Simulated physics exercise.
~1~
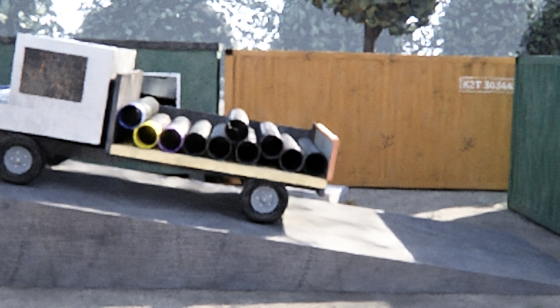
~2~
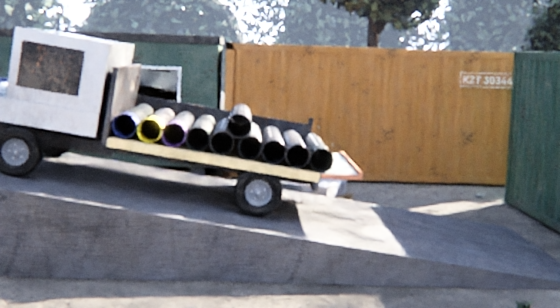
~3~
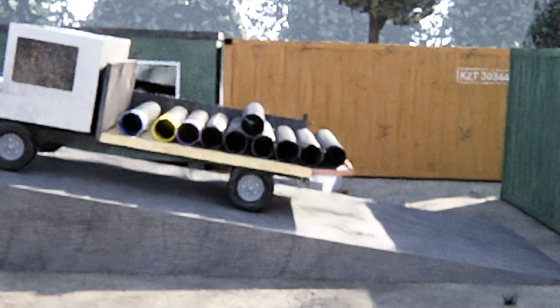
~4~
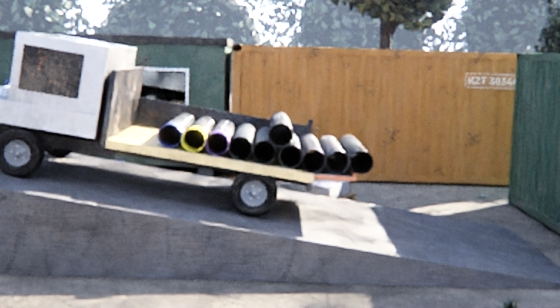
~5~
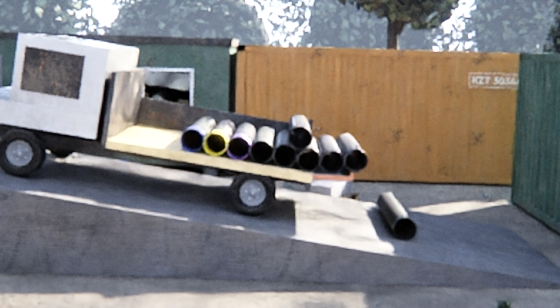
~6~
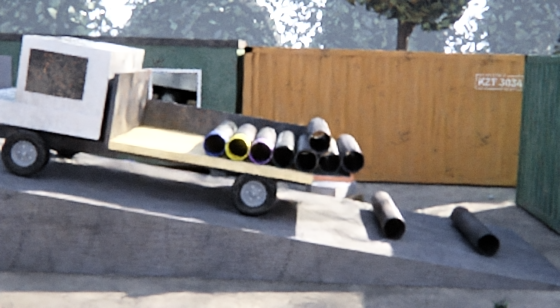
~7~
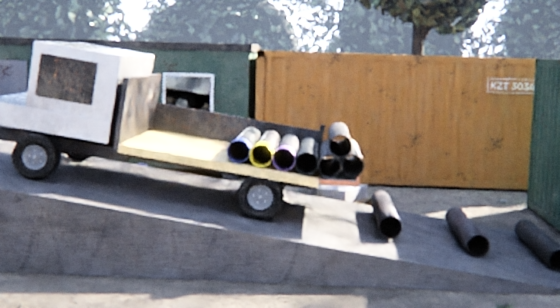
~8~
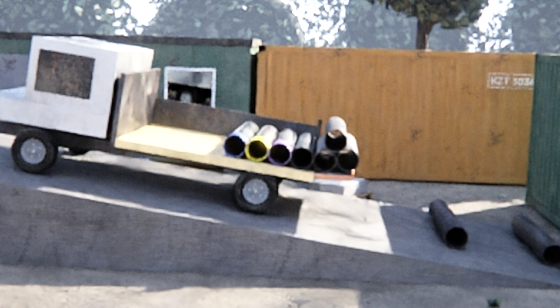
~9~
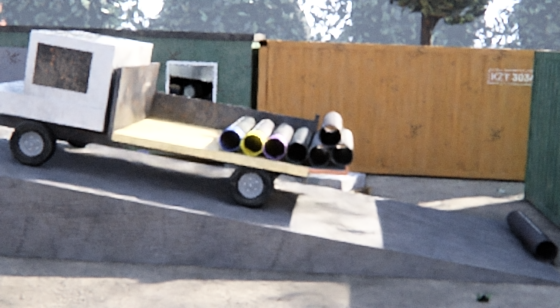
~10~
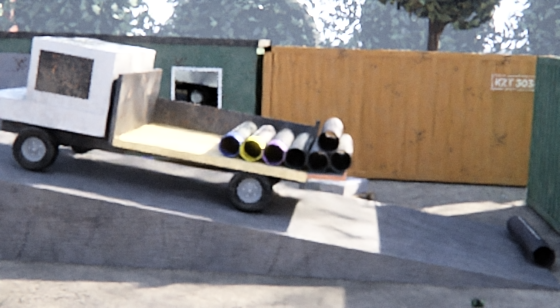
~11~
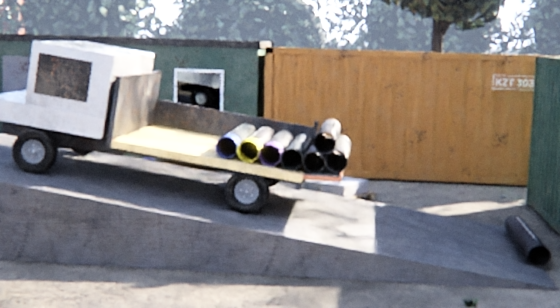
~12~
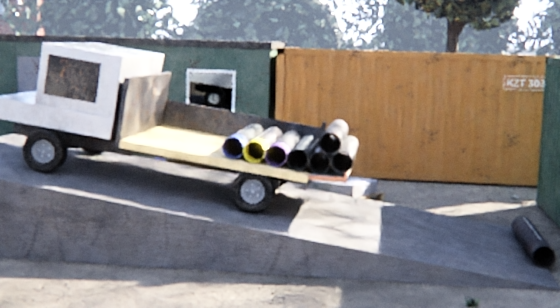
White pickup tilting on a ramp as pipes roll right along its bed, three dropping off the back, the rest settling aboard.
